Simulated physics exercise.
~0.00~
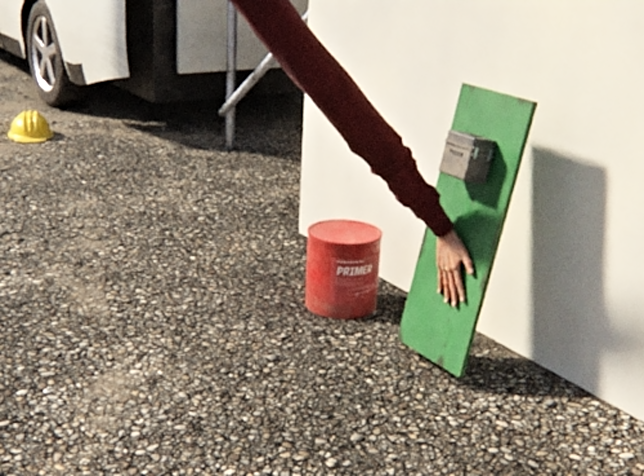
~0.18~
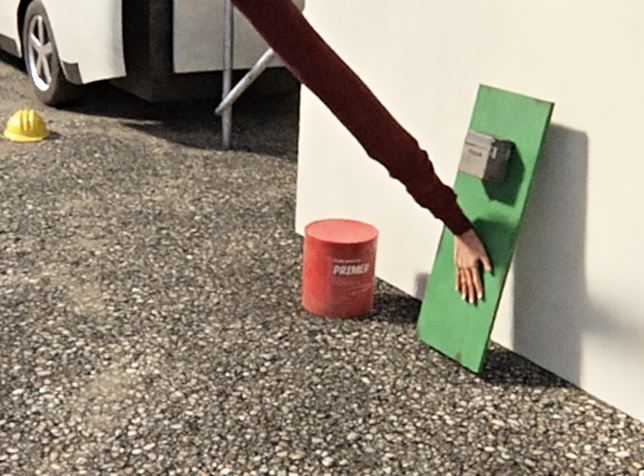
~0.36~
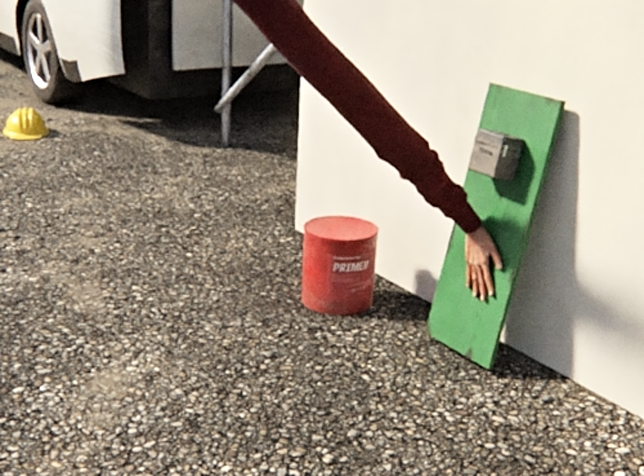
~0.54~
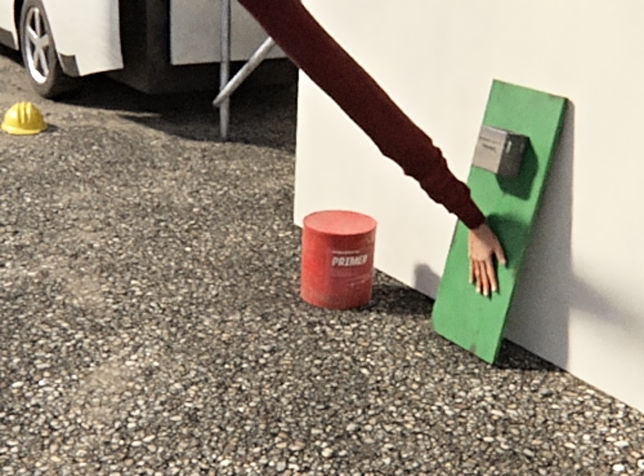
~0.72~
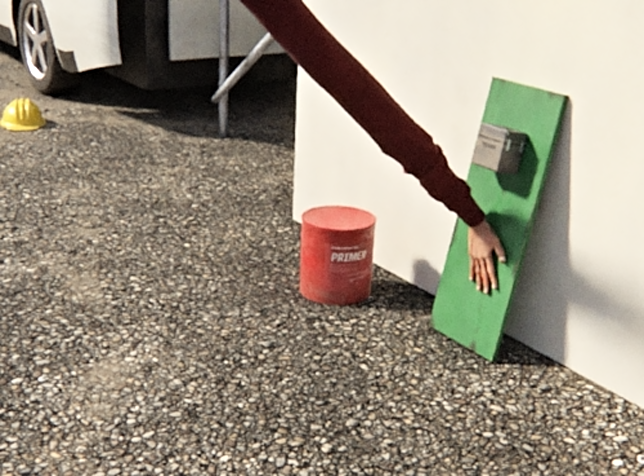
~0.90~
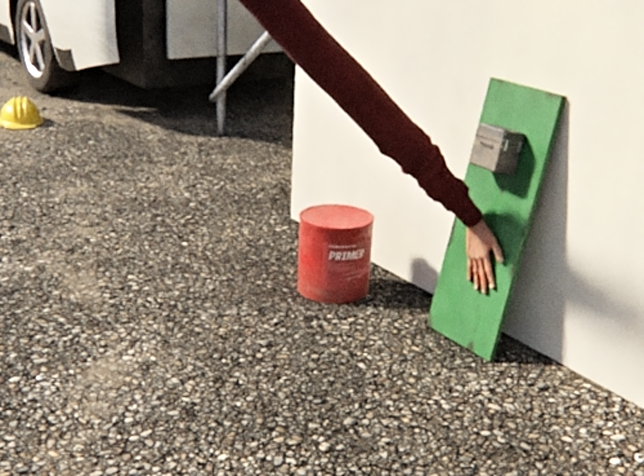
Beside a bare wall on pebbly ground, a hand moves a green board slightly right and props it near a red pail.
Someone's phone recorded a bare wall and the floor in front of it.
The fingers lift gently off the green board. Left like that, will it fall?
Keeps its footing.
Around 1.50 s, nothing moves.
Around 2.00 s, green board resting near (492, 218).
Finally (2.6 s), both still in place. Final places as the last picture's camera would see them, green board near (492, 218). The board remains leaning.
